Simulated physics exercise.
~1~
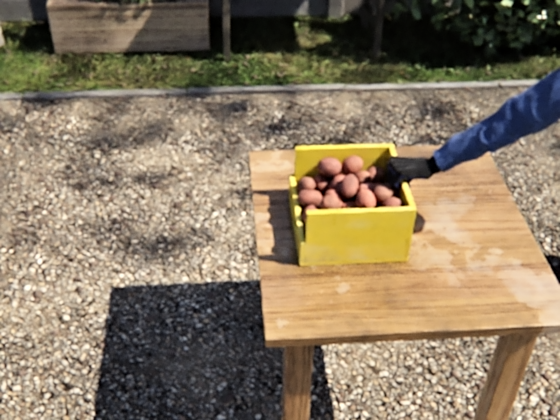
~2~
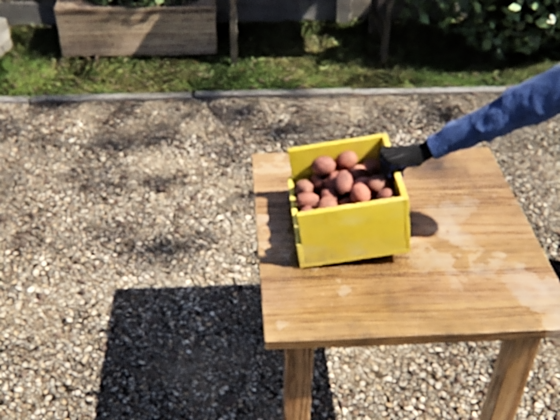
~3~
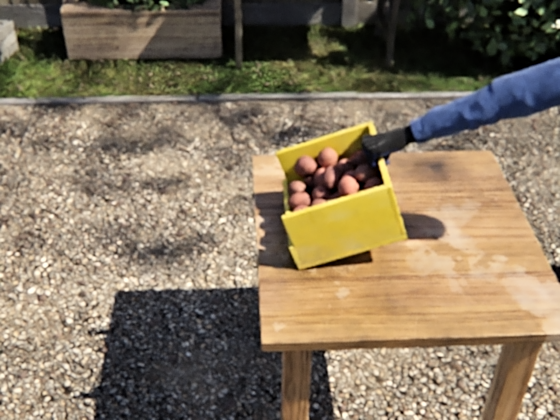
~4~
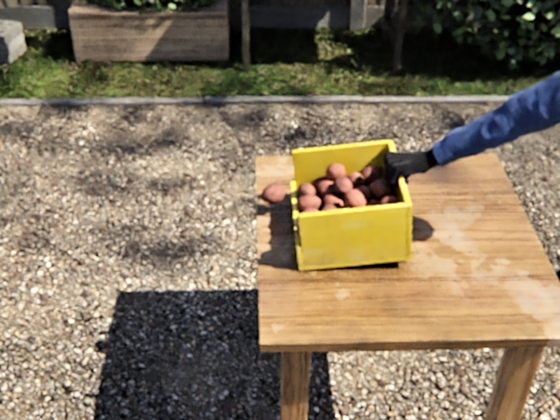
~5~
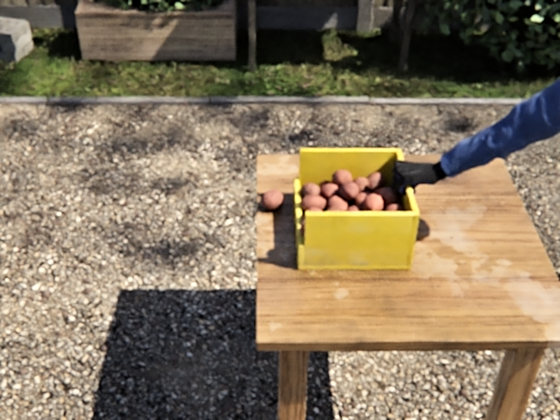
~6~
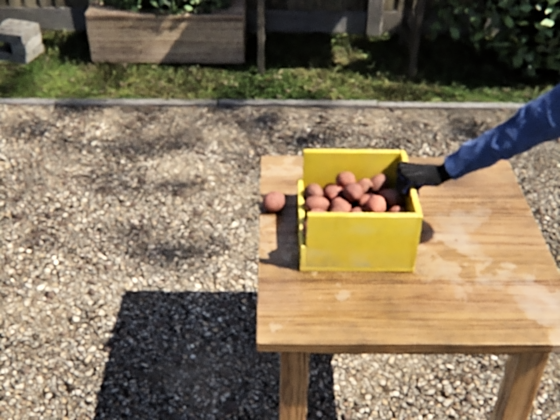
To begin with, a yellow tray heaped with red potatoes stands on a wooden table outdoors, while a dark-gloved hand in a blue sleeve holds its right side. The hand raises that right edge, and the tray tips to the left with its left edge still resting on the table. The tilt grows until the potatoes lean toward the low left wall. As the hand lowers the tray again, one potato comes out over that side onto the tabletop. Finally the tray sits flat, still full of potatoes, with the single stray lying just to its left.
